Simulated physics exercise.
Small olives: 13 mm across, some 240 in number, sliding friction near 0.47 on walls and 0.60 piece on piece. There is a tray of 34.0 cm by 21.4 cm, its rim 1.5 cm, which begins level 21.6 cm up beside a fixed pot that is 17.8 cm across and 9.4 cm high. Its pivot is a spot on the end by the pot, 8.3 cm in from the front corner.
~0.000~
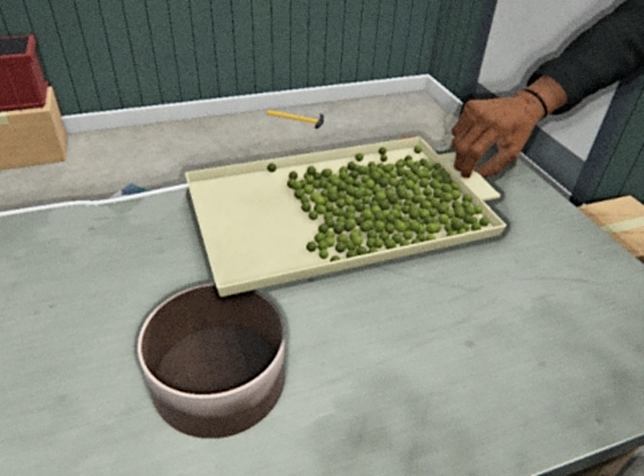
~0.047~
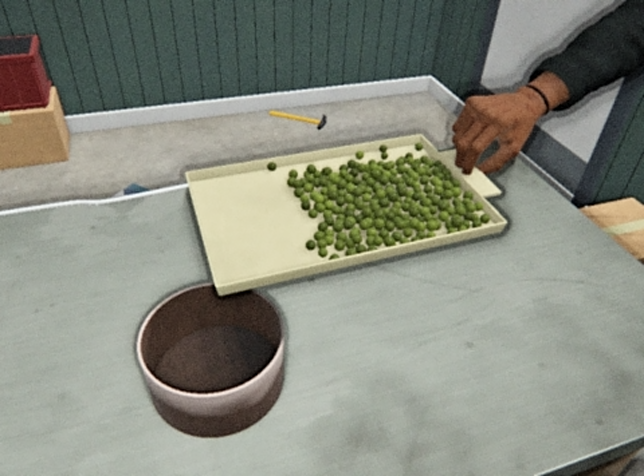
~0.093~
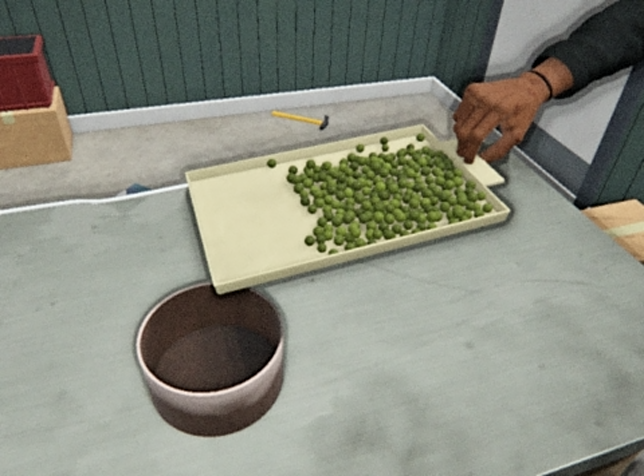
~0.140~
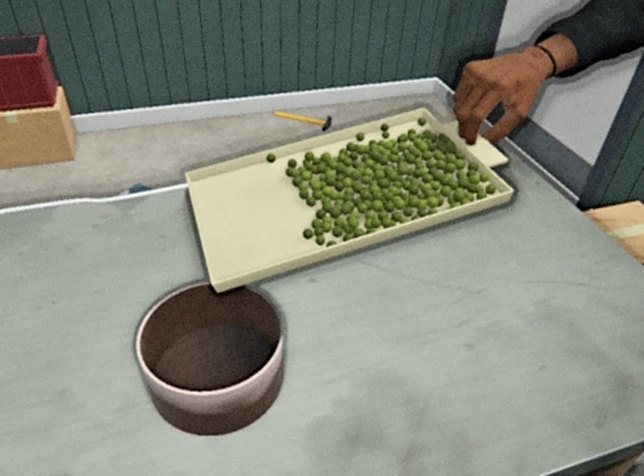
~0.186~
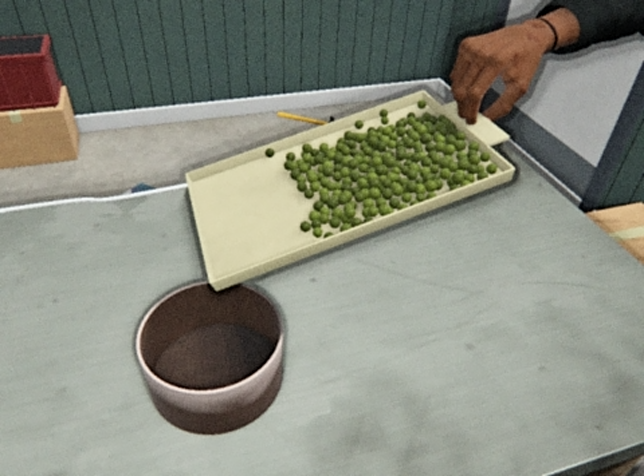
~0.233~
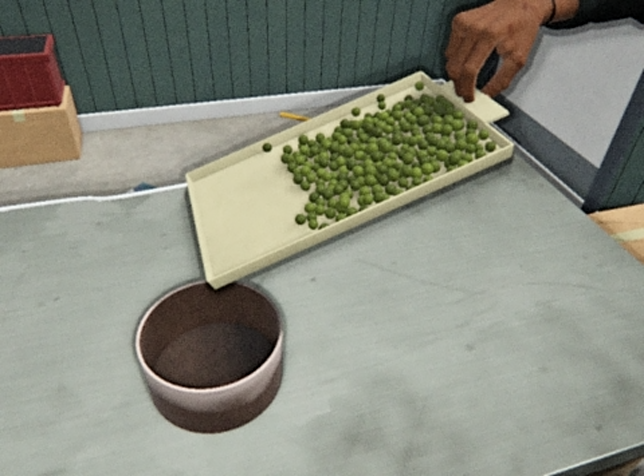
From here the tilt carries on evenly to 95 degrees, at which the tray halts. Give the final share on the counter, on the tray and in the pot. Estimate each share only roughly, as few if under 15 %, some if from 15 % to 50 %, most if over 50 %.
Roughly: Counter most, tray few, pot some.
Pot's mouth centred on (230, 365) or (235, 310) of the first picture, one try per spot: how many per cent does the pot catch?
Around 10 per cent, then around 10 per cent.
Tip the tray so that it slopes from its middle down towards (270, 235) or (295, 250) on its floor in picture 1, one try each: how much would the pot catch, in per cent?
Approximately 55 percent, then 75 percent.
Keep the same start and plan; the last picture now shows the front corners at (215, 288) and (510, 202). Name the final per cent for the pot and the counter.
Pot 70 % / counter 25 %.
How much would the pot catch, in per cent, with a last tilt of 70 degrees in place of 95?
Around 15 per cent, then.
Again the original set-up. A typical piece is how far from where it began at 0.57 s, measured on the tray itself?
Displacement on the tray: About 11 cm.
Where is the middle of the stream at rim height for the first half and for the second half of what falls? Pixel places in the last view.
It passes about (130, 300) first and (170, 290) afterwards.
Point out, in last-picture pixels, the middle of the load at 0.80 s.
Close to pixel (164, 231).
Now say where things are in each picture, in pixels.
The first picture shows tray tilt 0 degrees, front corners at (220, 285) and (503, 225); middle of the pieces at (385, 205); pot at (213, 334).
The second picture shows tray tilt 1 degrees, front corners at (218, 285) and (504, 221); middle of the pieces at (385, 203).
The third picture shows tray tilt 4 degrees, front corners at (217, 283) and (507, 210), lowest corner left back; middle of the pieces at (386, 196).
The fourth picture shows tray tilt 9 degrees, front corners at (214, 282) and (510, 190), lowest corner left back; middle of the pieces at (385, 184).
The fifth picture shows tray tilt 14 degrees, front corners at (212, 280) and (511, 168), lowest corner left back; middle of the pieces at (384, 170).
The sixth picture shows tray tilt 19 degrees, front corners at (210, 279) and (510, 144), lowest corner left back; middle of the pieces at (380, 156); pot at (211, 330). The tray's pace is about 110 degrees a second.
After 0.57 s, tilt 56 degrees; the tray holds 100 %, the pot 0 %.
Then, at 0.80 s, tilt 81 degrees; the tray holds 45 %, the pot 0 %.
After 1.14 s, tilt 95 degrees; the tray holds 10 %, the pot 15 %.
By 2.0 s all is still; counter 75 %, tray 0 %, pot 25 %.
